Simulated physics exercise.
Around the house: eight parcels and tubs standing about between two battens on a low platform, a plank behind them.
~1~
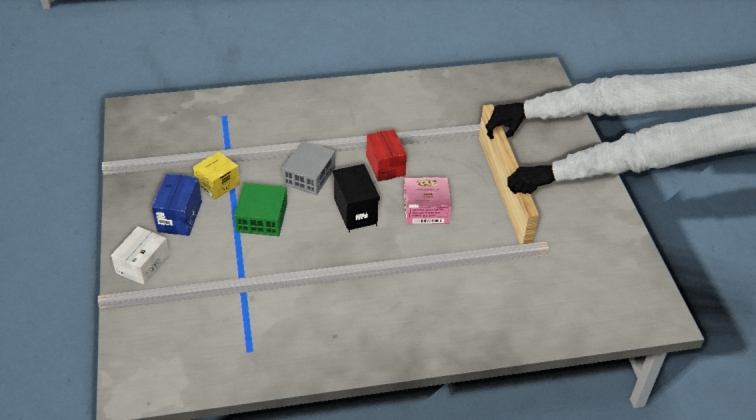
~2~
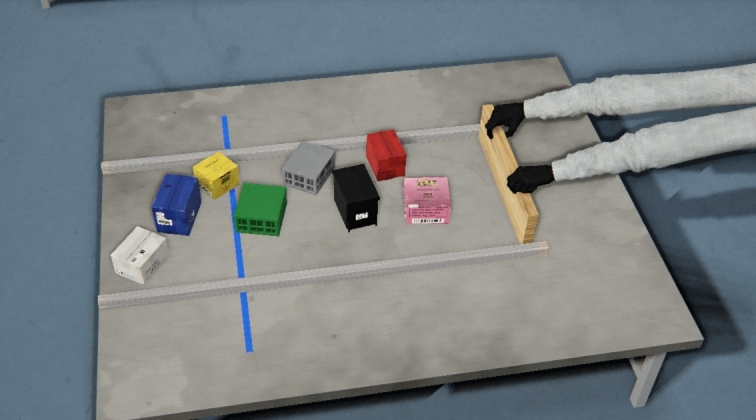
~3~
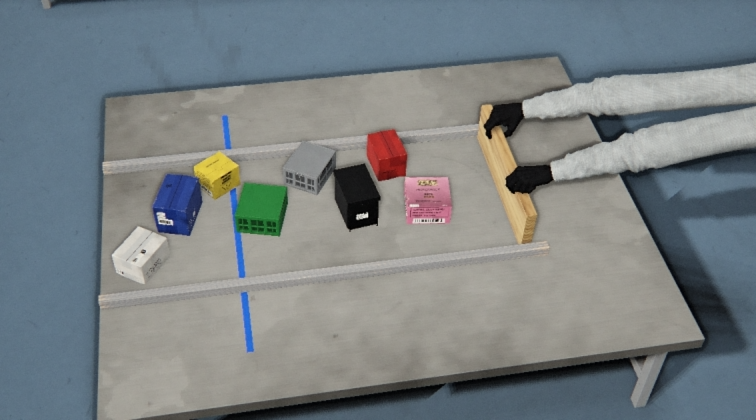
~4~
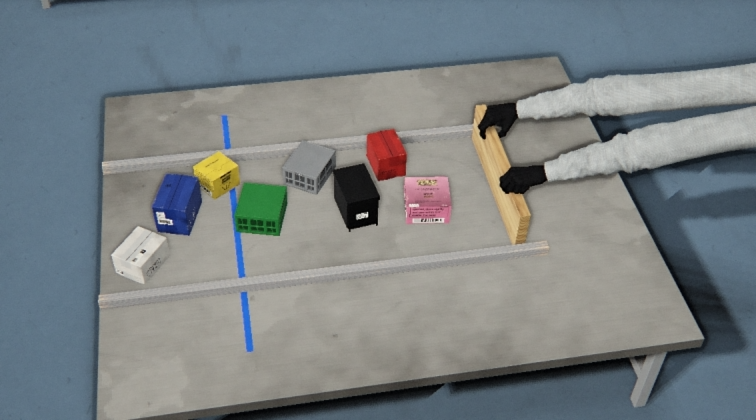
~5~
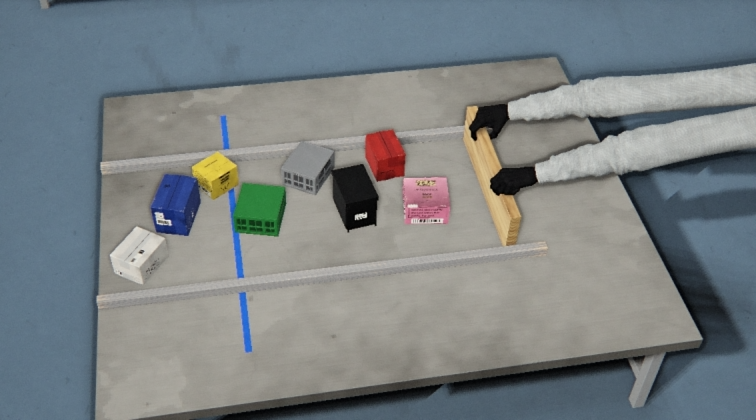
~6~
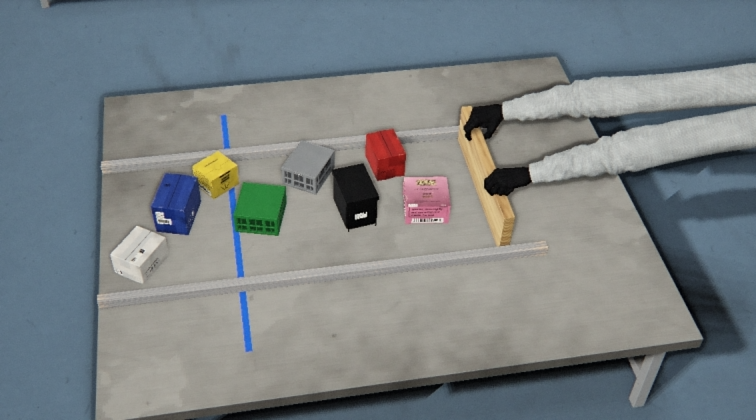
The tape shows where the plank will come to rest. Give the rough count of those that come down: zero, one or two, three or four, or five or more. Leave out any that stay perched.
The number that fall off is one or two.
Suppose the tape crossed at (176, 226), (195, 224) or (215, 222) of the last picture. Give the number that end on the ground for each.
Down on the ground: 3, 2 and 1.
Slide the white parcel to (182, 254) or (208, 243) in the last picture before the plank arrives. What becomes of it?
In that order, it does not fall; remains up.
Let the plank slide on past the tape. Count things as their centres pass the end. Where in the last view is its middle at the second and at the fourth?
Near (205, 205) and (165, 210).
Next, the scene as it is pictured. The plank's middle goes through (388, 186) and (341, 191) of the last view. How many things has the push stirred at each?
By then 3, and 5.
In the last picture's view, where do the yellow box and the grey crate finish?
About (144, 177), and the other about (181, 185).
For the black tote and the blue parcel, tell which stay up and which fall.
The black tote does not fall, the blue parcel goes over.
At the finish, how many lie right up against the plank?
In contact: 2.
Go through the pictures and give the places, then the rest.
The first frame shows white parcel (141, 256); blue parcel (178, 205); yellow box (217, 176); plank (507, 174); tape (235, 220).
The second frame shows blue parcel (177, 205); red box (386, 155).
The third frame shows yellow box (217, 176); black tote (356, 198).
The fourth frame shows white parcel (141, 255); green crate (262, 209).
The fifth frame shows blue parcel (176, 205); grey crate (308, 168).
The sixth frame shows white parcel (140, 255); blue parcel (177, 204); yellow box (216, 175); plank (484, 175); tape (235, 219).
Soon after, none off yet; white parcel at rest near (140, 255); blue parcel at rest near (177, 204); yellow box at rest near (216, 175).
Then, none off yet; white parcel at rest near (140, 255); blue parcel moved about its own width near (141, 206); yellow box moved about its own width near (187, 176).
By the end, the number that fall off is one or two; fallen, blue parcel.
